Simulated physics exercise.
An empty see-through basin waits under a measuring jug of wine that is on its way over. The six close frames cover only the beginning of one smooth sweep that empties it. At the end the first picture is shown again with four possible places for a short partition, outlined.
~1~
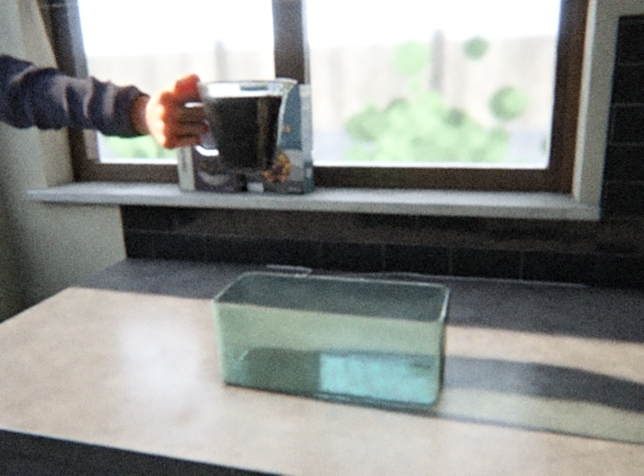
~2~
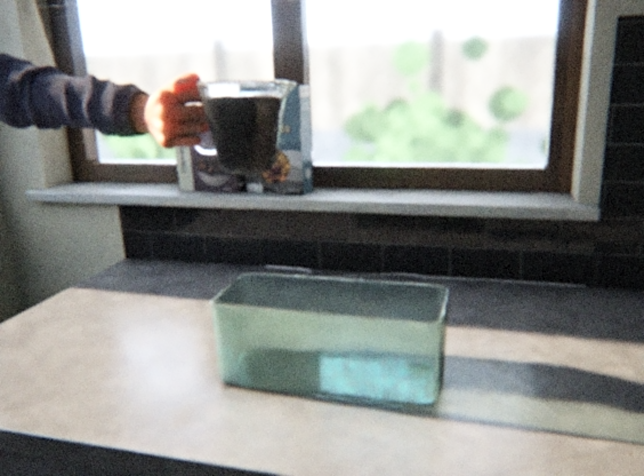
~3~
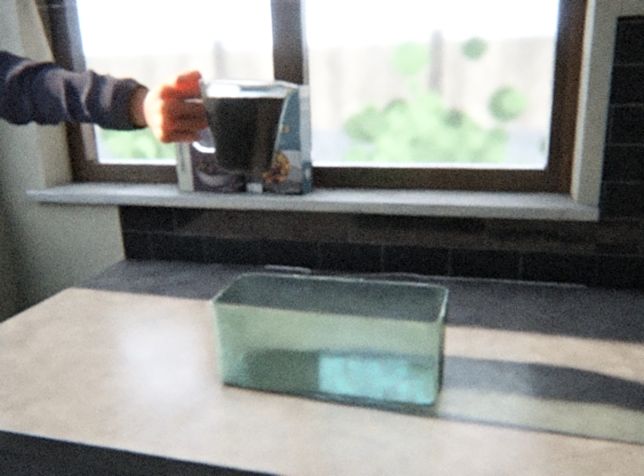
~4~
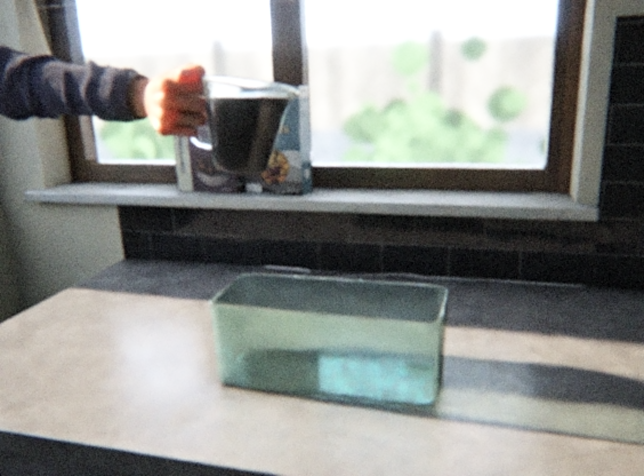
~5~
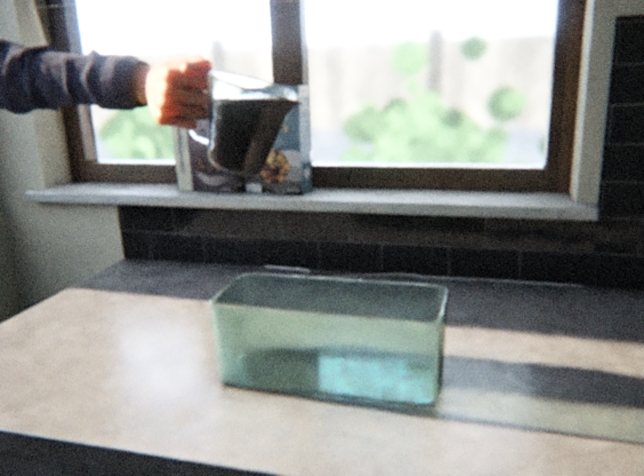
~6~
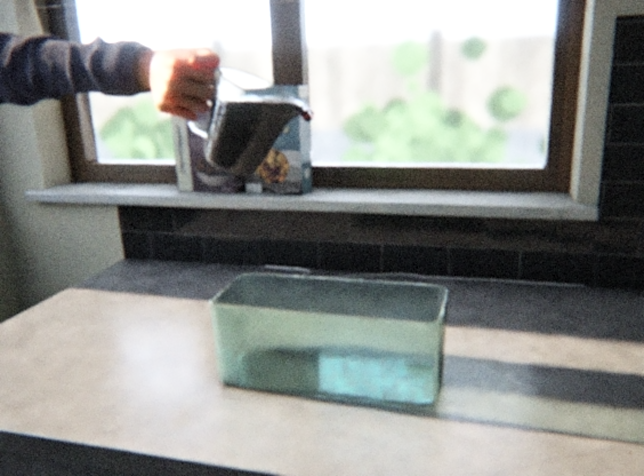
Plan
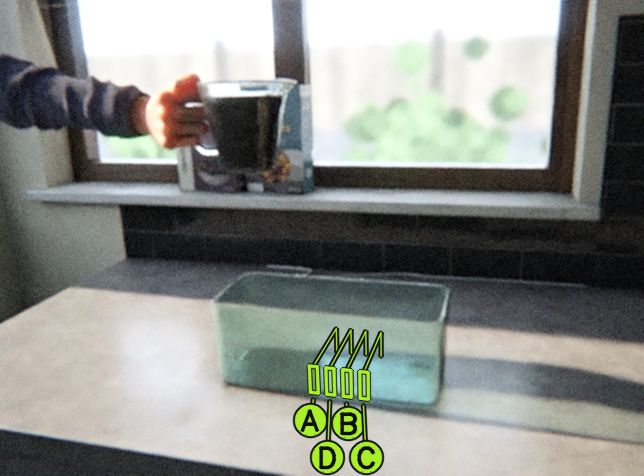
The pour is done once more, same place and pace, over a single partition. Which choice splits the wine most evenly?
Use slot C.
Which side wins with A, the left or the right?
The right side.
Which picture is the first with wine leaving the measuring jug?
In picture 6.
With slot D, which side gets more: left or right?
The right one.
On the marked copy, A at (313, 399); B at (346, 403); C at (363, 405); D at (329, 401).
Choosing A, about 7 % ends left of the wall and 92 % right of it.
Choosing B, about 21 % ends left of the wall and 77 % right of it.
Choosing C, about 46 % ends left of the wall and 52 % right of it.
Choosing D, about 6 % ends left of the wall and 91 % right of it.
